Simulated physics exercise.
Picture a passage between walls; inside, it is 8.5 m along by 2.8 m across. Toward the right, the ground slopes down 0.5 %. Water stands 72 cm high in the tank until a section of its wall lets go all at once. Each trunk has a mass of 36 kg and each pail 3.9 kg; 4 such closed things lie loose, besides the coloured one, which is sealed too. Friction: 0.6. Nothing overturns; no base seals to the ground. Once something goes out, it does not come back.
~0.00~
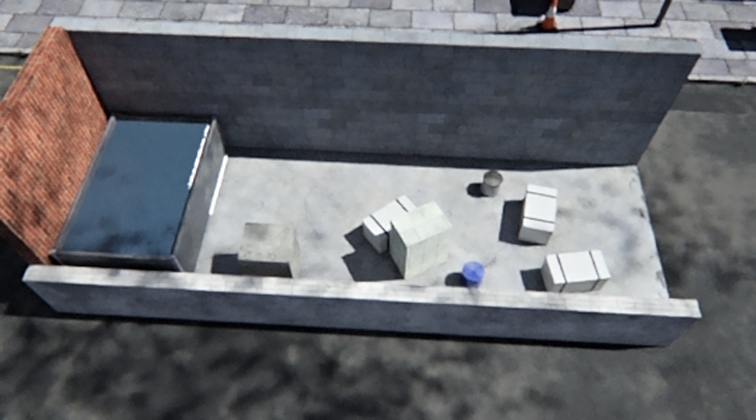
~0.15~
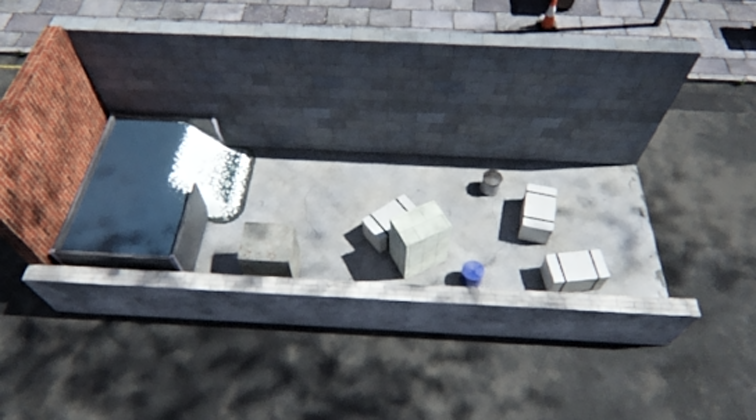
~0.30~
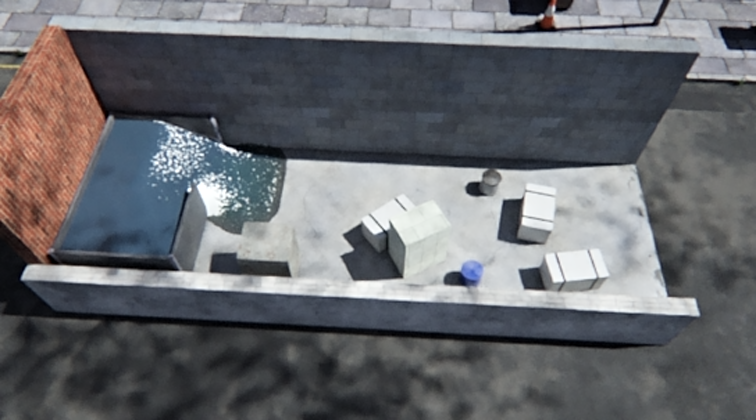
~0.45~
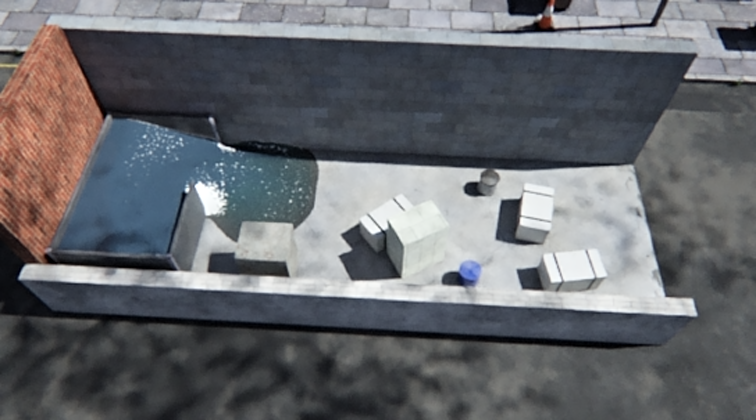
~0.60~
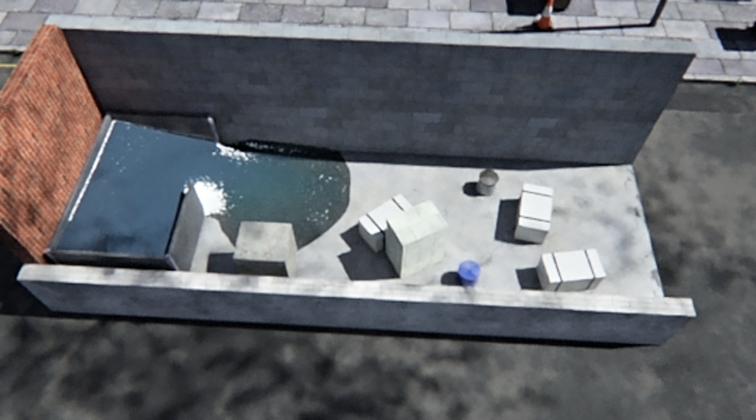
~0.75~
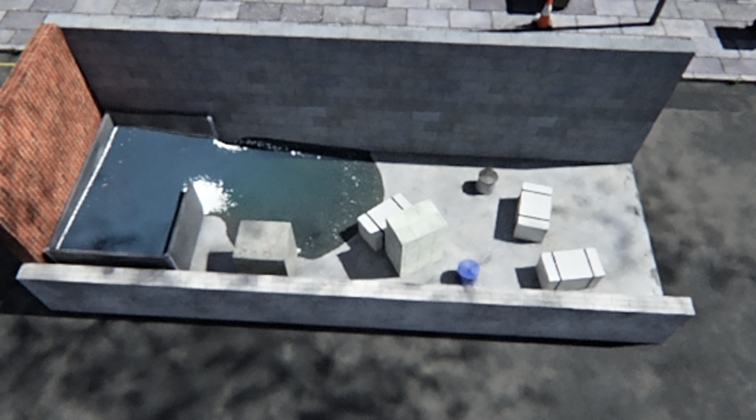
Dark water pours from a tank at the left and spreads right across the floor.
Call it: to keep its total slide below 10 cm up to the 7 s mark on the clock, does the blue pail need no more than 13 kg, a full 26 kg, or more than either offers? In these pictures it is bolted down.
No more than 13 kg.
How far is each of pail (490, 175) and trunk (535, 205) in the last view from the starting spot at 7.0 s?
Going in turn, the first is washed out while the second sits 200 cm off.
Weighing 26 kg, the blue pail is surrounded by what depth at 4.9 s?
6 cm, roughly.
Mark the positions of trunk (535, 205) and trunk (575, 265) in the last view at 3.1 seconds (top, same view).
Around (645, 253) and (591, 285).
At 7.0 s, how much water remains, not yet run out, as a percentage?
I'd say some 56 percent hasn't gone yet.
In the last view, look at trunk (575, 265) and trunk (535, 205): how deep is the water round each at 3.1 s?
10 and 5 cm.
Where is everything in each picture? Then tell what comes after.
The first frame shows the blue pail at (474, 271) rests on the ground; 3.8 m2 under water; 0 of 5 have shifted.
The second frame shows the blue pail at (473, 270), on the bottom; 4.6 m2 under water; 0 of 5 have shifted.
The third frame shows the blue pail at (472, 270) rests on the ground; water covers 5.6 m2; 0 of 5 have shifted.
The fourth frame shows the blue pail at (470, 270) rests on the ground; water covers 6.7 m2; 0 of 5 have shifted.
The fifth frame shows the blue pail at (469, 270) rests on the ground; 7.8 m2 under water; 0 of 5 have shifted.
The sixth frame shows the blue pail at (469, 269), on the bottom; water covers 8.9 m2; 0 of 5 have shifted.
After 1.4 s the blue pail would be 0 cm from its start with 13 kg and 0 cm from its start with 26 kg; 0 cm of water round it then.
After 3.1 s the blue pail would be 0 cm from its start with 13 kg and 0 cm from its start with 26 kg; 4 cm of water round it then.
After 4.9 s the blue pail would be 0 cm from its start with 13 kg and 0 cm from its start with 26 kg; 6 cm of water round it then.
After 7.0 s the blue pail would be 0 cm from its start with 13 kg and 0 cm from its start with 26 kg; 5 cm of water round it then.
